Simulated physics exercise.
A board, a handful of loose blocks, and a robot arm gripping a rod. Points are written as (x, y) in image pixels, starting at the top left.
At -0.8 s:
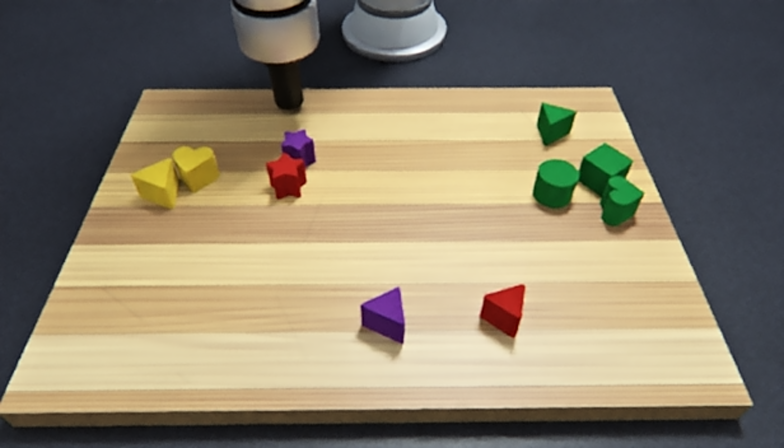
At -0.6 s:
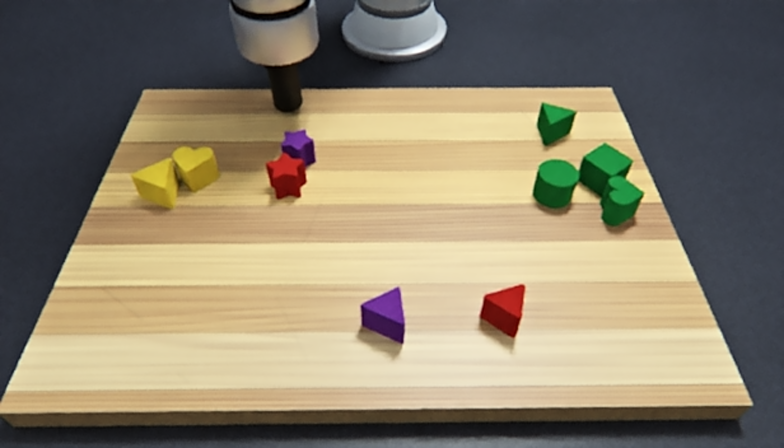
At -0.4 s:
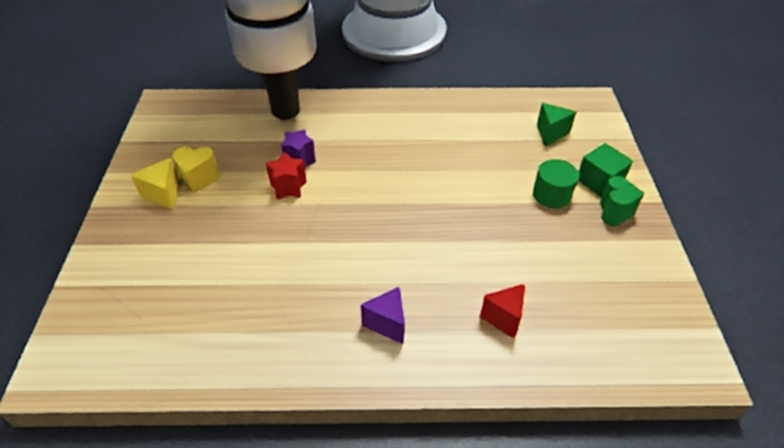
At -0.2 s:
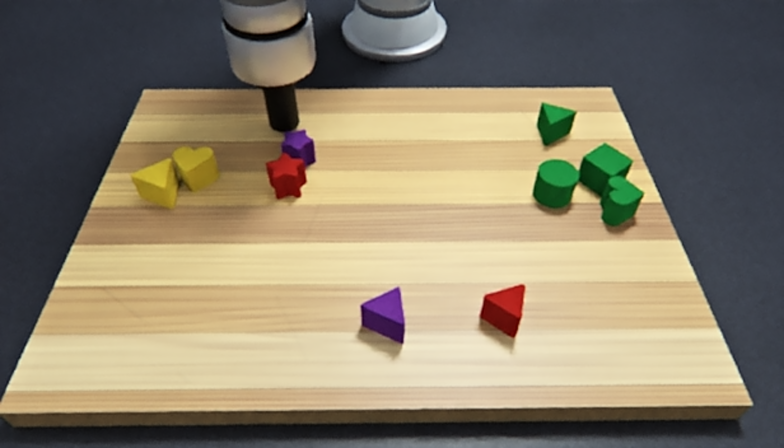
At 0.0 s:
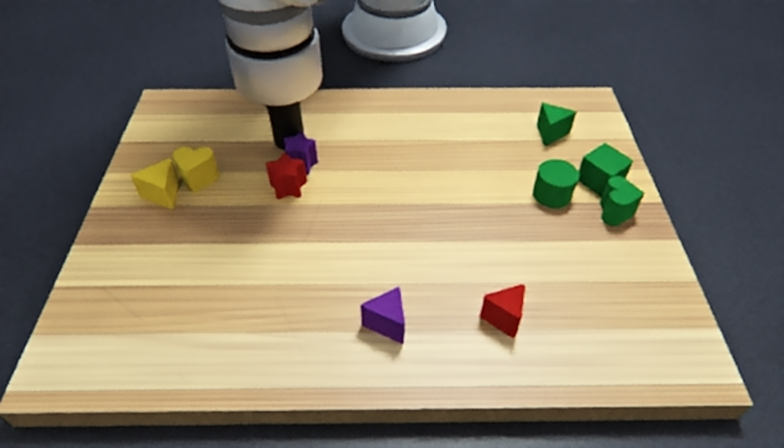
The footage shows a robot arm holding a dark rod over a wooden board scattered with yellow, red, purple and green blocks; the rod moves toward the red and purple stars, and the purple star shifts slightly right.
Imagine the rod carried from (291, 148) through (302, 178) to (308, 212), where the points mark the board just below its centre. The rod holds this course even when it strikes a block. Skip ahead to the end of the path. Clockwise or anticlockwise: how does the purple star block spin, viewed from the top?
Against the clock.
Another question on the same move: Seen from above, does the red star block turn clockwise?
Yes, that is what happens.
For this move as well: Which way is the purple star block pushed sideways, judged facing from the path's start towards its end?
Left side.
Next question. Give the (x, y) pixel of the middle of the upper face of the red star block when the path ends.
So, by the moment the path ends, you'll find the top centre of the red star block at (272, 198).
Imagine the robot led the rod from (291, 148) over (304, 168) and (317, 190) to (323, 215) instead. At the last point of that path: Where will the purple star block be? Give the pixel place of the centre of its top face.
The point I'd pick in the picture is (341, 210).
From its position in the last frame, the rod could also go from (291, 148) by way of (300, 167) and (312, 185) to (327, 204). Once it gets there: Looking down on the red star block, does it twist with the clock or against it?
Direction: Clockwise.
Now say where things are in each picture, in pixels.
Rod's lower end at (290, 102); red star block at (285, 165); purple star block at (297, 139), in the first frame.
Rod at (289, 104); blocks still, in the second frame.
Rod at (286, 112); blocks still, in the third frame.
Rod at (285, 124); blocks still, in the fourth frame.
Rod at (290, 142); red star block at (285, 165); purple star block at (298, 142), in the fifth frame.
On the path given first. One third of the way, rod at (297, 161); red star block at (285, 174), turned 35° clockwise; purple star block at (311, 162).
Two thirds of the way, rod at (304, 183); red star block at (280, 185), turned 80° clockwise; purple star block at (324, 180), turned 25° anticlockwise.
At the end, rod at (307, 206); red star block at (272, 198), turned 115° clockwise; purple star block at (335, 191), turned 60° anticlockwise.
